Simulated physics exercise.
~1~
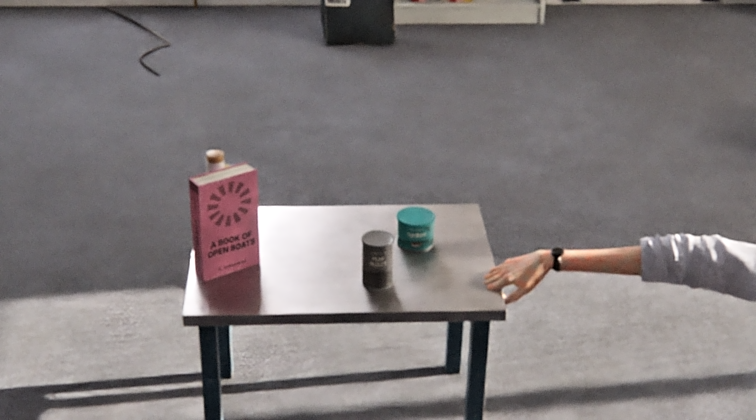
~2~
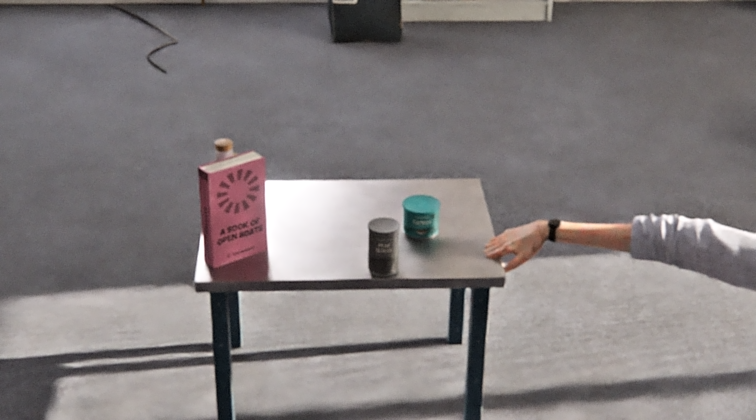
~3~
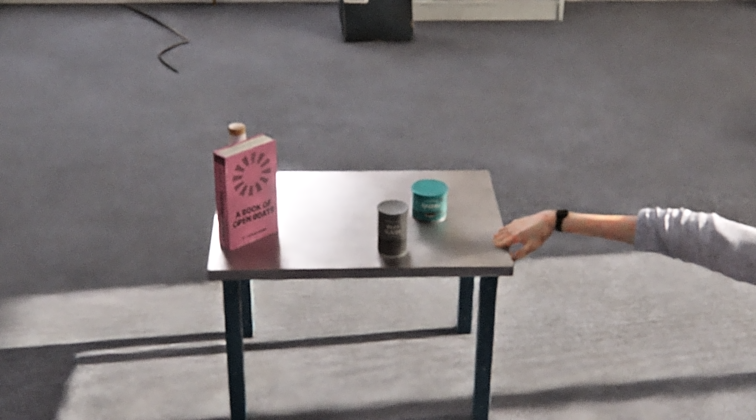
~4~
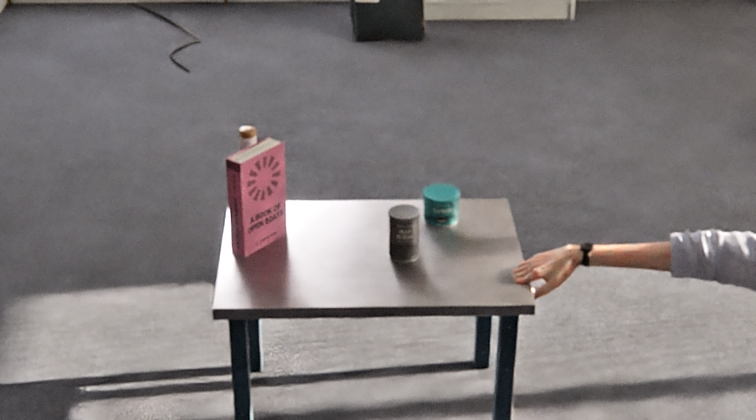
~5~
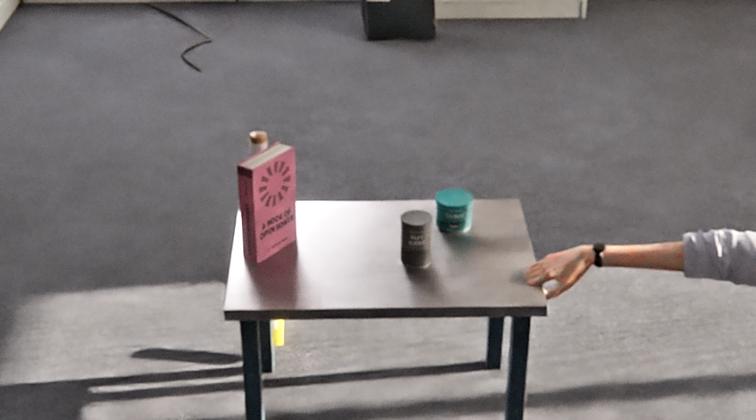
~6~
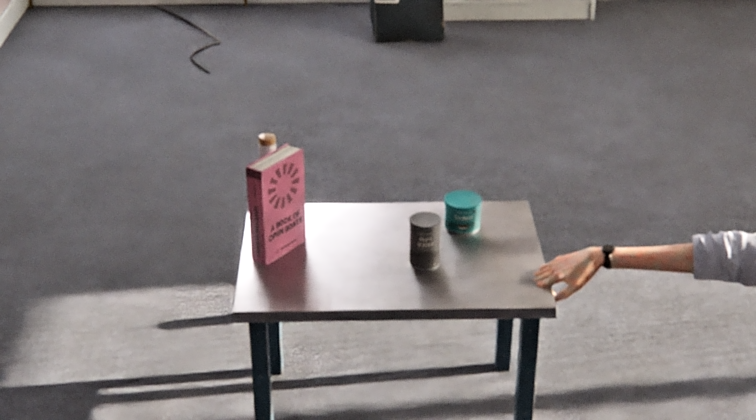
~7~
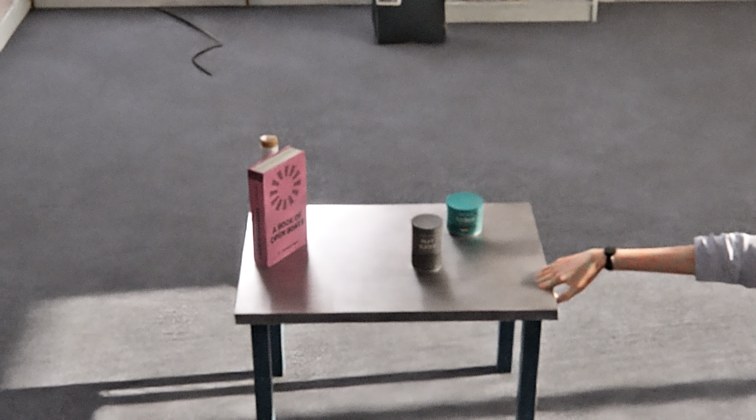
In a room with grey carpet, seen from above and in front, a small table with dark legs holds a pink book standing at the left, a grey tin near the middle and a turquoise tub behind it, with a small brownish top showing behind the book. A hand at the right edge moves with the table as it slides away, leaving the grey tin closer to the near edge. The table then jerks back towards us, and the things end up nearer its far side. A yellow shaker drops behind the table, appearing briefly below the tabletop by a left leg before going out of sight. The table settles with the book, tin and tub still upright on top.
